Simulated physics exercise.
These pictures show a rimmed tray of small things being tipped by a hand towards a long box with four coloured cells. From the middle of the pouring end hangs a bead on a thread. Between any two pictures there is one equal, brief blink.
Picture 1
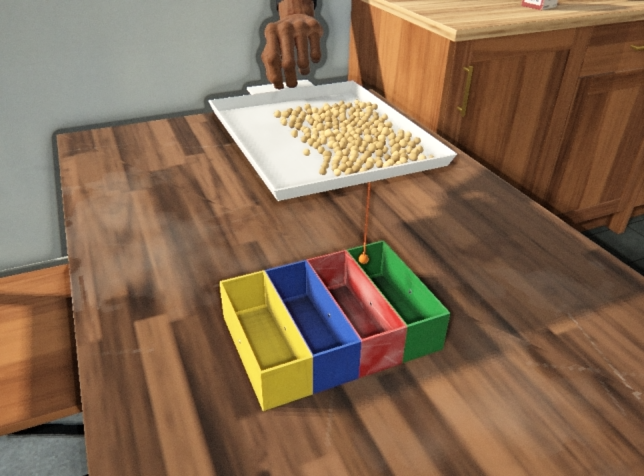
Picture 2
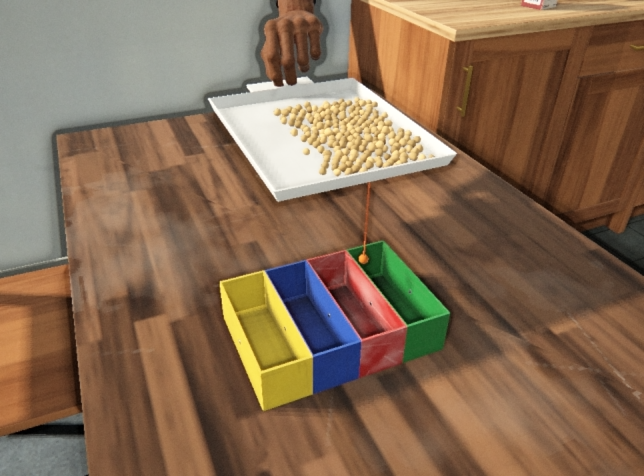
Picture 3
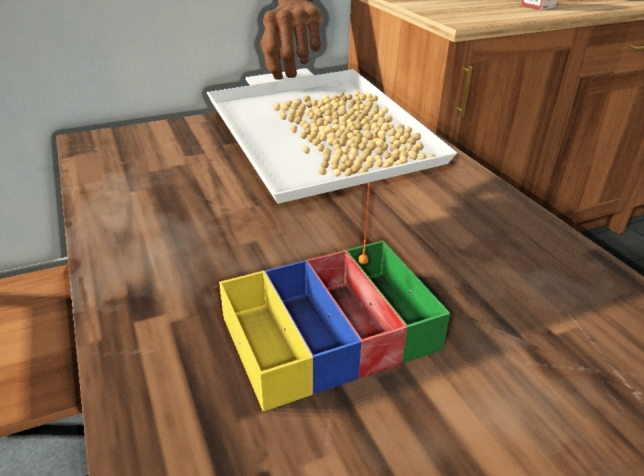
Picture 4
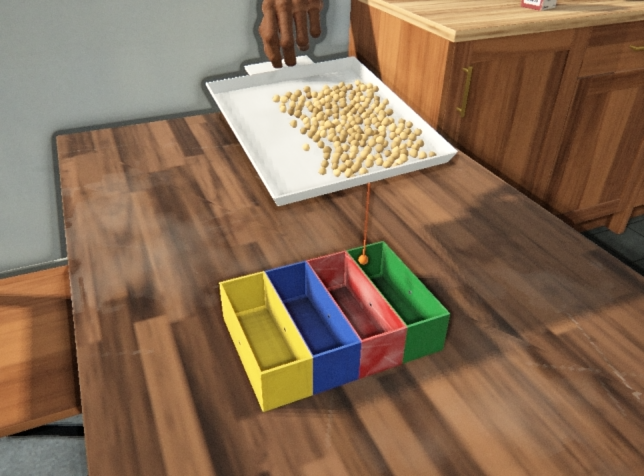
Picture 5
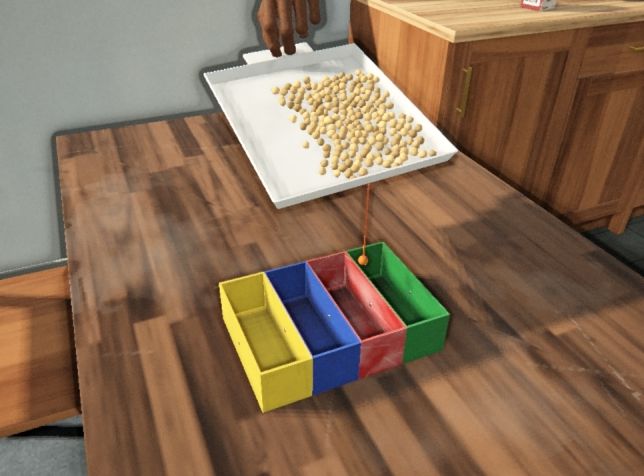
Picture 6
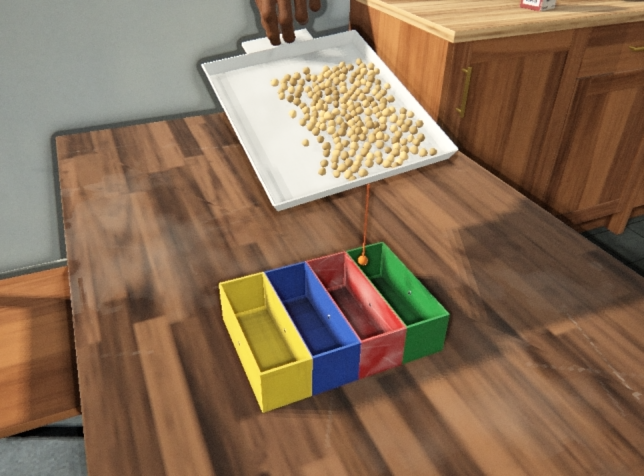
On a wooden table, a hand gradually raises the back of a white tray of chickpeas.
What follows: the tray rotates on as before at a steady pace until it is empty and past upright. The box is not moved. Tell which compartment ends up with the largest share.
The blue compartment ends up with the largest share.
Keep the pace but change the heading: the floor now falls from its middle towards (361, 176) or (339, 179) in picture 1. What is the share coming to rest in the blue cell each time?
10 per cent, then 30 per cent.
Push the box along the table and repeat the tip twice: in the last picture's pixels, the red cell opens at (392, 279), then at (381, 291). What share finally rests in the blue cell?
It works out to 20 percent and then 30 percent.
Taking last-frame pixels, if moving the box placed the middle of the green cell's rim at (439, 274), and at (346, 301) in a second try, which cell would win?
The first time it is that yellow cell; the second time it is that red cell.
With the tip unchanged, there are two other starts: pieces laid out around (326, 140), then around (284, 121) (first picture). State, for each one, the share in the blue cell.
First case around 40 %, second case around 50 %.
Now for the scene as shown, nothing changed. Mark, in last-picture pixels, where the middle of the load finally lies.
Near (312, 338), more or less.
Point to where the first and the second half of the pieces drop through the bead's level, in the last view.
(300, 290), then (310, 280).
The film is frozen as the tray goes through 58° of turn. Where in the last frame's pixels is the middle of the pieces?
About (335, 160).
Shortly afterwards, tray tipped steeply; all but a few on the tray; only a few in the yellow cell; only a few in the blue cell; a little falling or outside the box.
Next, tray tipped right over; near half on the tray; near a quarter in the blue cell; a little in the yellow cell; a little in the red cell; only a few in the green cell; near a quarter falling or outside the box.
Some moments later, tray tipped past a quarter turn; near half in the blue cell; near a quarter in the yellow cell; near a quarter in the red cell; a little in the green cell; only a few falling or outside the box.
In the end, tray tipped past a quarter turn; near half in the blue cell; near a quarter in the yellow cell; near a quarter in the red cell; a little in the green cell; only a few outside the box.
